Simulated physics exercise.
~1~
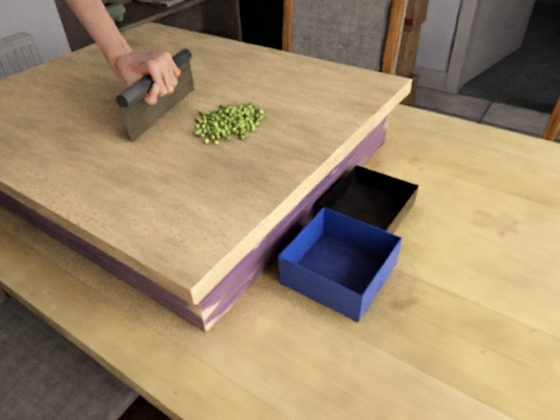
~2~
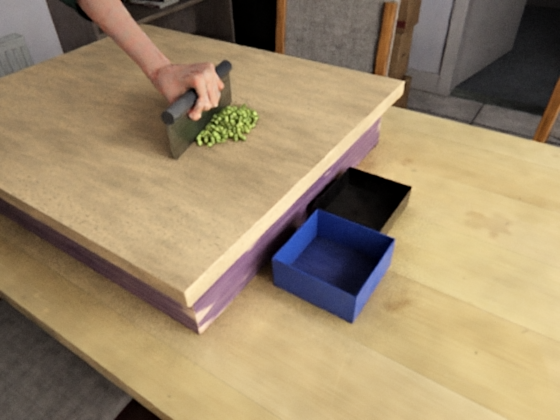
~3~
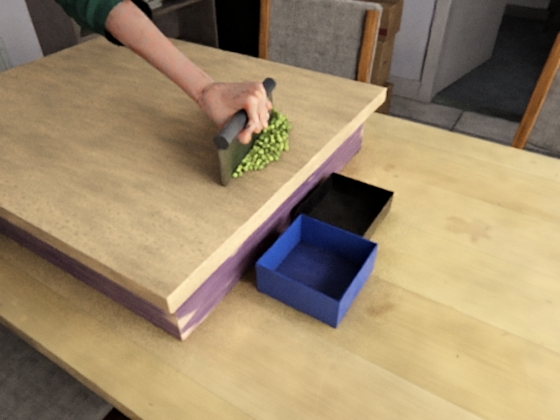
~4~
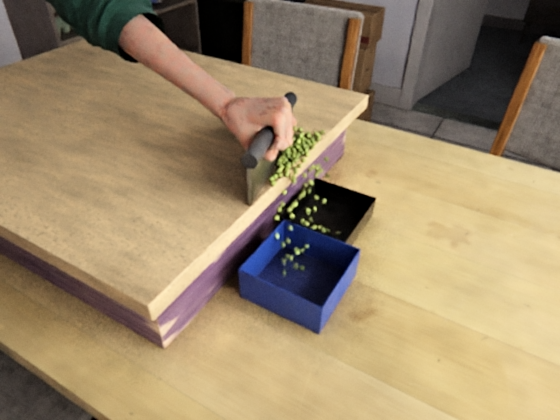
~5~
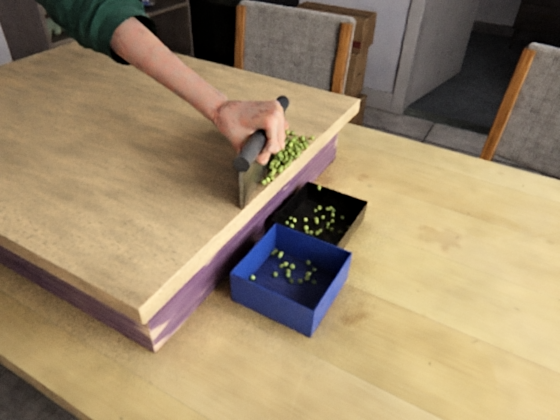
A hand in a green sleeve grips a dark scraper on a thick wooden board with purplish sides, seen from above at an angle on a pale wooden table in a room with chairs. A loose pile of green peas lies before the blade, and a blue tin and a black tin sit below the board's right edge. The hand pushes the peas rightward, bunching them as the view shifts slightly right. At the edge, some spill over and drop toward both tins. The scraper stops there, with peas scattered in each tin and many still on the board.
